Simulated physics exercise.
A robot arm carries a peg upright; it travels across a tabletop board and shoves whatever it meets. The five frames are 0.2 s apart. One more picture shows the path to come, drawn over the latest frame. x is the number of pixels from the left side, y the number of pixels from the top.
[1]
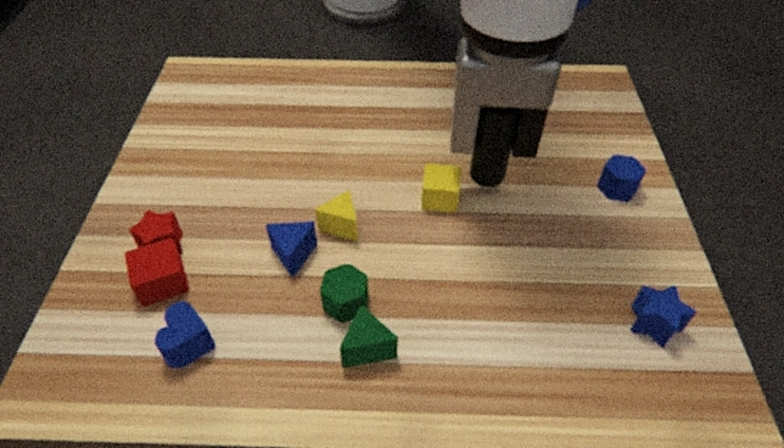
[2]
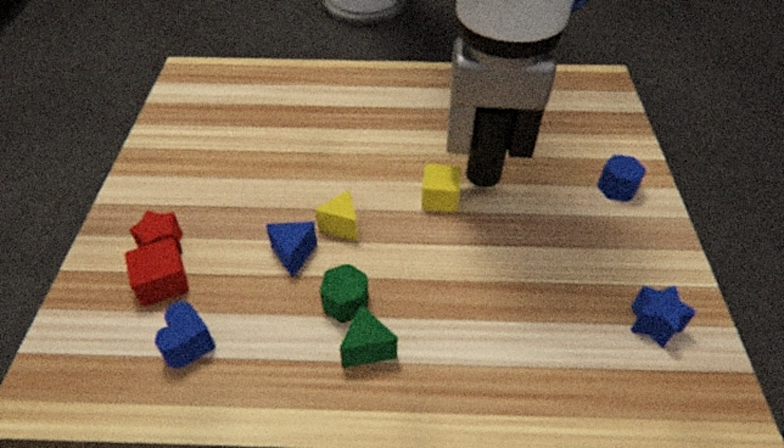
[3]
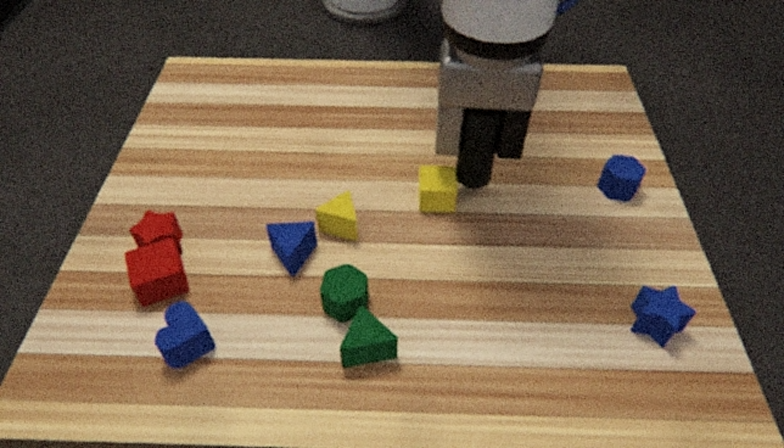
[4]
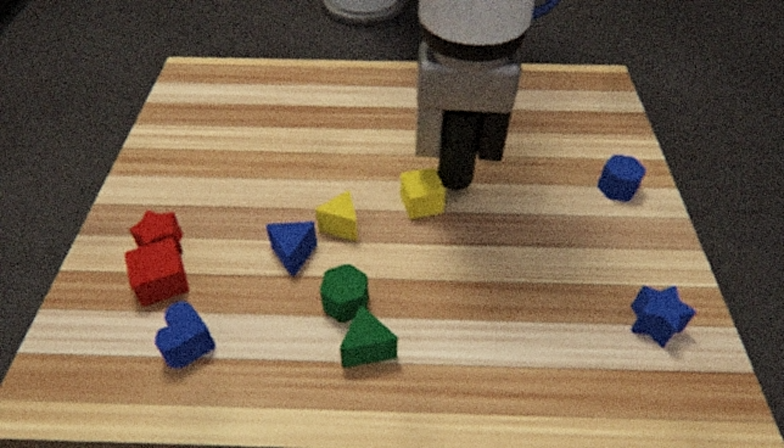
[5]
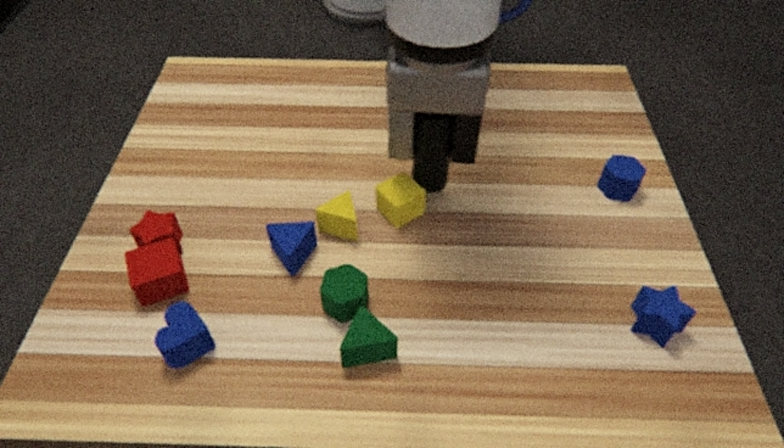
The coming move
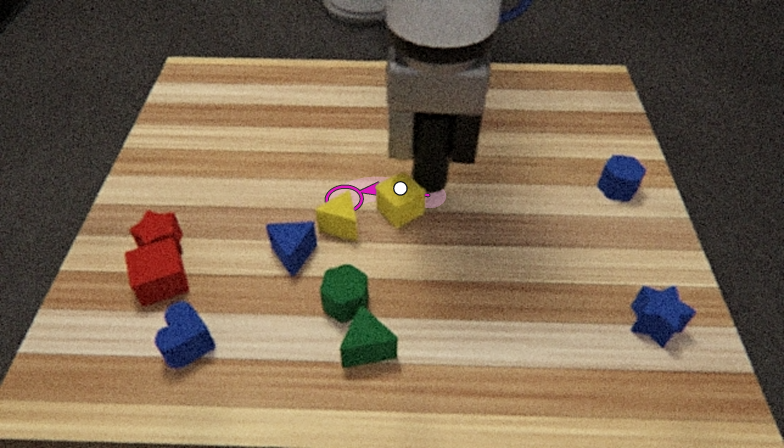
A robot arm with a dark peg moved left across a striped wooden board, pushing the yellow block toward the yellow triangle, while the scattered red, blue and green shapes stayed still.
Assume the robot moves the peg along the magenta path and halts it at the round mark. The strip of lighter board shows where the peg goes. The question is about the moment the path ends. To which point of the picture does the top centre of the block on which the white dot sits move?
Near (372, 198).
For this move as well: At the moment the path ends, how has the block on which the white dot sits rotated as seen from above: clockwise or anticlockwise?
It turns counter-clockwise.
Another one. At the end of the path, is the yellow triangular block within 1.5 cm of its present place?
Final answer: Yes.
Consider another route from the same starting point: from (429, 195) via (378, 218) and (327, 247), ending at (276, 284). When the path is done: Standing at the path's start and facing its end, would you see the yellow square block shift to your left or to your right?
That's a shift to the right.
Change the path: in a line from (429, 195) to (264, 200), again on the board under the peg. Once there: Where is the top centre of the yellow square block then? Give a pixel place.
Answer: (364, 202).
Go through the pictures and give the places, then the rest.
In the first picture, peg tip (487, 175); block tops, yellow triangular block (340, 206); yellow square block (442, 177).
In the second picture, peg (484, 175); blocks unchanged.
In the third picture, peg (473, 177); yellow square block (438, 177).
In the fourth picture, peg (455, 178); yellow square block (423, 182).
In the fifth picture, peg (430, 181); yellow triangular block (340, 206); yellow square block (400, 188).
Path on the board, from (429, 195) over (399, 191) and (370, 189) to (344, 199); the dot is on the yellow square block.
On the path given first. Halfway along, peg (385, 175); yellow square block (378, 193), turned 40° anticlockwise.
At the end, peg (343, 185); yellow triangular block in place; yellow square block (372, 198), turned 75° anticlockwise.
